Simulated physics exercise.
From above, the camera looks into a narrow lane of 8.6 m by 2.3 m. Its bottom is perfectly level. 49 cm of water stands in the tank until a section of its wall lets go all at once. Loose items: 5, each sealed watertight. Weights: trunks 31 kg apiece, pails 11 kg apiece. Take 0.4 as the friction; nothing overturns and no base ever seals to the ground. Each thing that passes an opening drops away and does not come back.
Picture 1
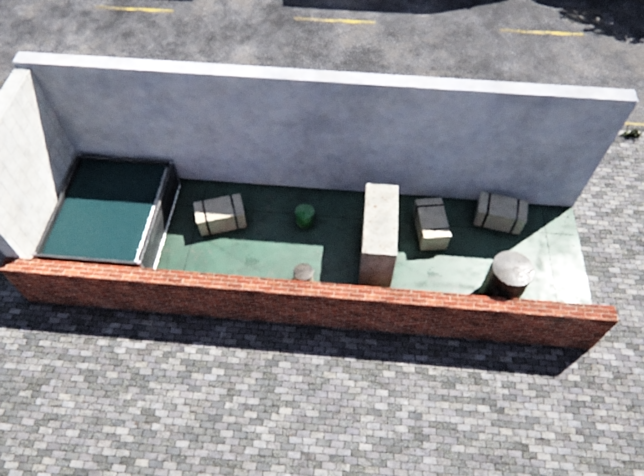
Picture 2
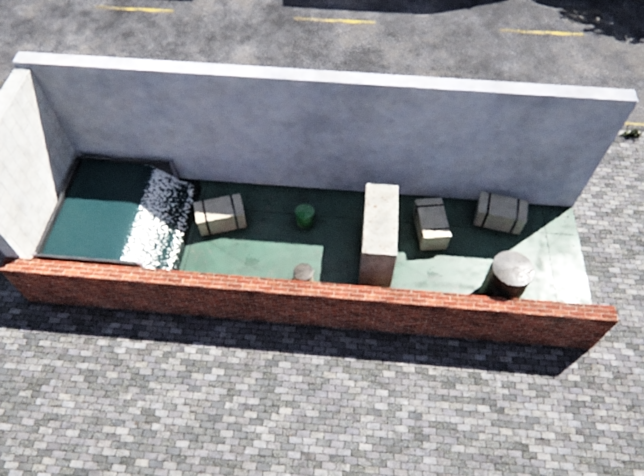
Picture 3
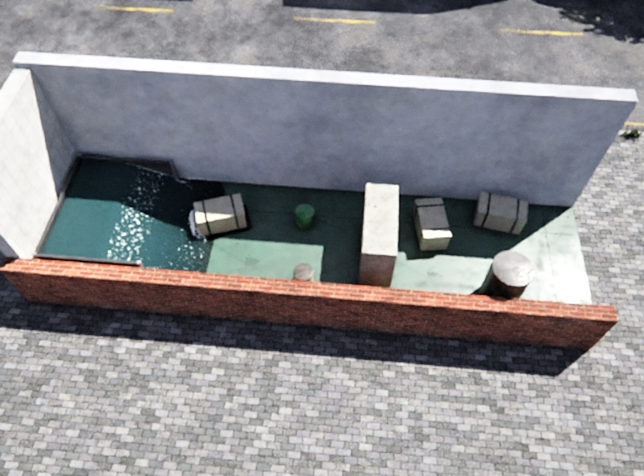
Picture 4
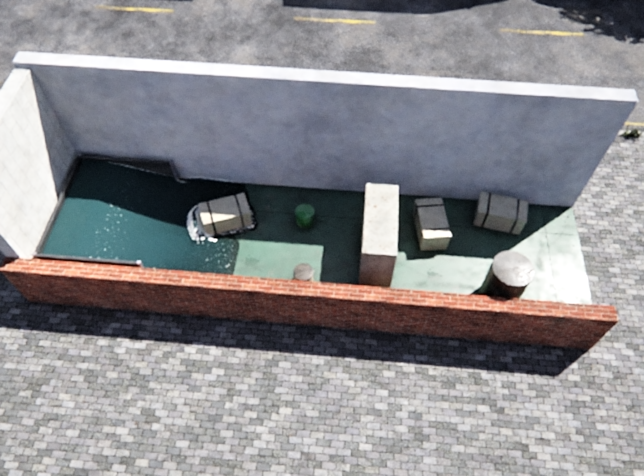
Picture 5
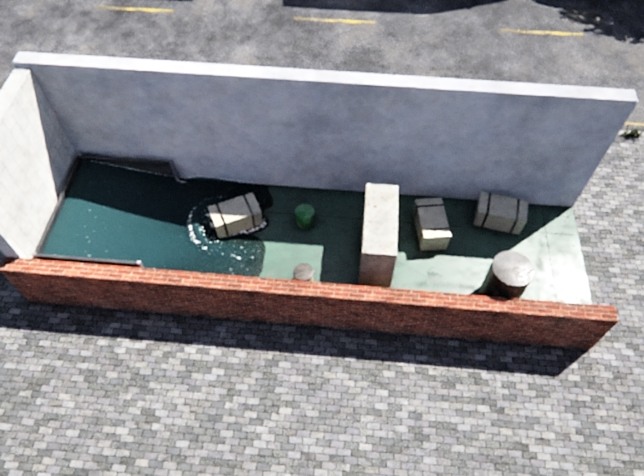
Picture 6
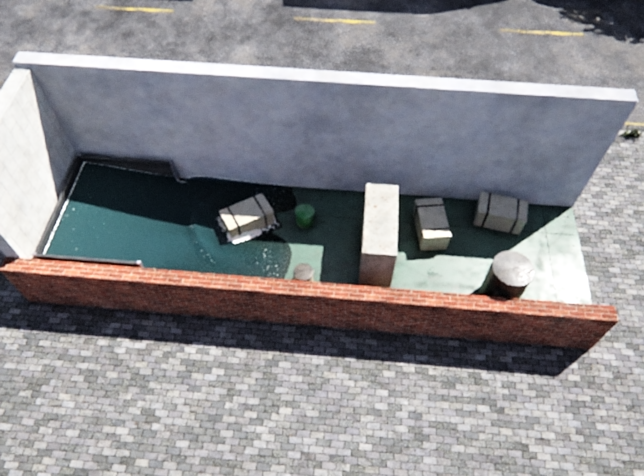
Narrow walled lane seen from above, water spreading rightward from the left end, reaching a strapped trunk and shifting it slightly right.
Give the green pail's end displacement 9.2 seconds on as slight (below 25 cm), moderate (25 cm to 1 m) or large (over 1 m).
Oh, that one ends up well away.
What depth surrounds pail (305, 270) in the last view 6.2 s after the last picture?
I'd say some 8 cm.
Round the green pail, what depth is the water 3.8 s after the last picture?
About 9 cm.
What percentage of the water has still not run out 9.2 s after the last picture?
74 %.
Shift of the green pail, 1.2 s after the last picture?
By that time, close to 100 cm.
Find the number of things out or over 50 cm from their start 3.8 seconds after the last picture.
Result: 5.
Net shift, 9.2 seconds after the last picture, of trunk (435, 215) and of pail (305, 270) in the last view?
First: 100 cm. Second: 80 cm.
Then, 1.2 s after the last picture the green pail is near (357, 206), 0.9 m from its start, aground; 0 of 5 are out; 2 afloat.
Then, 3.8 s after the last picture the green pail is near (543, 213), 4.0 m from its start, aground; 1 of 5 are out; 1 afloat.
Then, 6.2 s after the last picture the green pail is near (572, 217), 4.5 m from its start, aground; 1 of 5 are out; 1 afloat.
Then, 9.2 s after the last picture the green pail is near (572, 217), 4.5 m from its start, aground; 1 of 5 are out; 0 afloat.
